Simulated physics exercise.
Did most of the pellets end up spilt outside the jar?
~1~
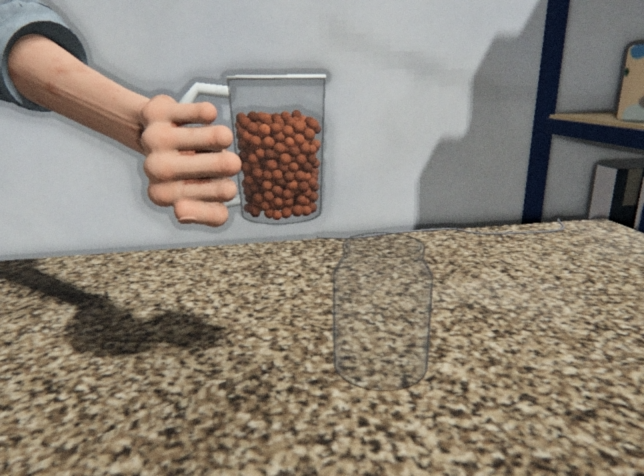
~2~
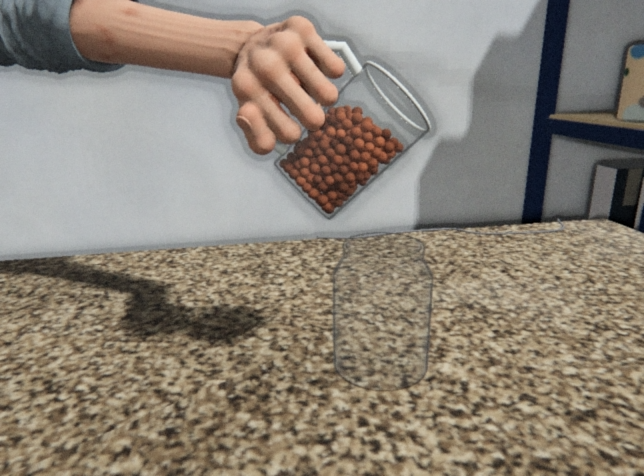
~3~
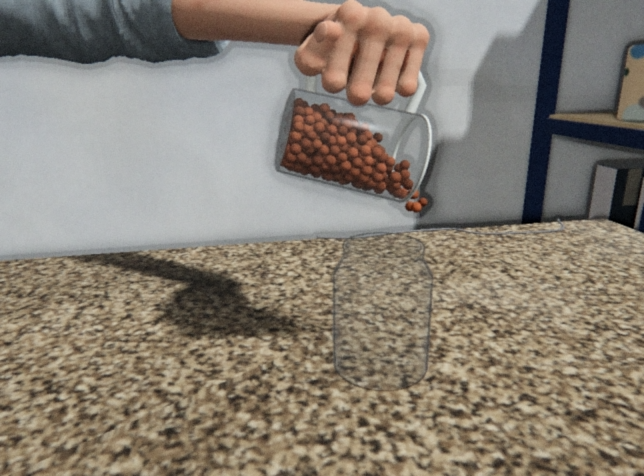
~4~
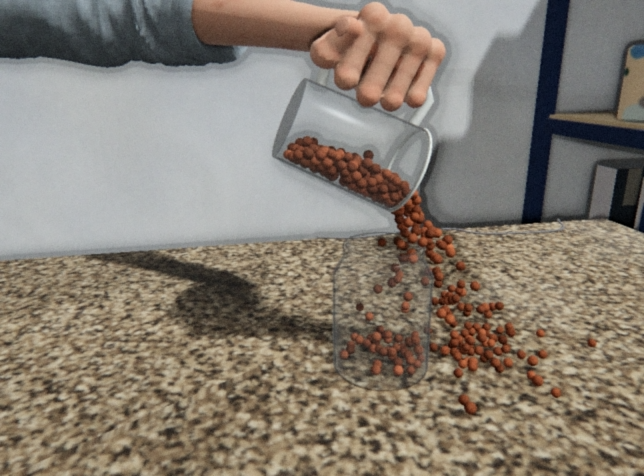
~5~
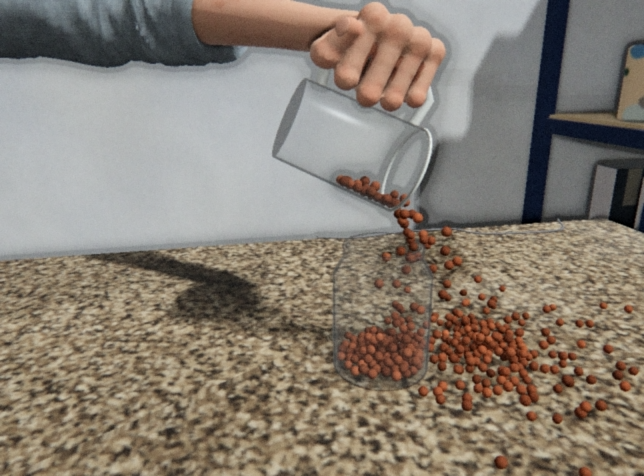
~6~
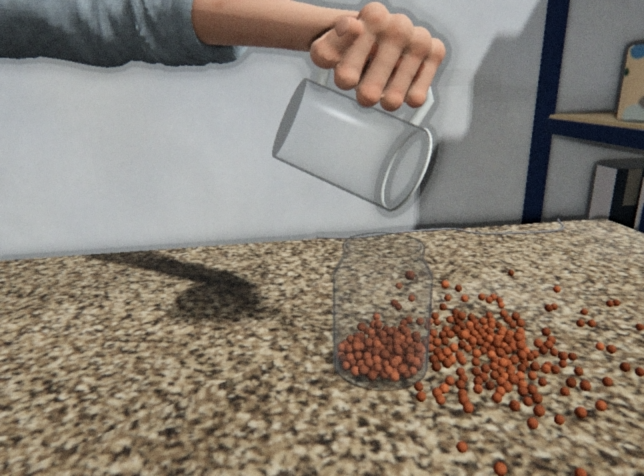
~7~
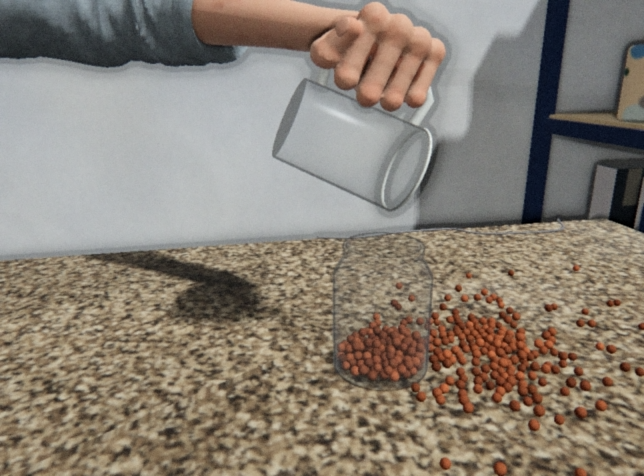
Yes, the larger part of the pellets ended up scattered on the counter, while a fair share landed in the jar and the cup was left empty.
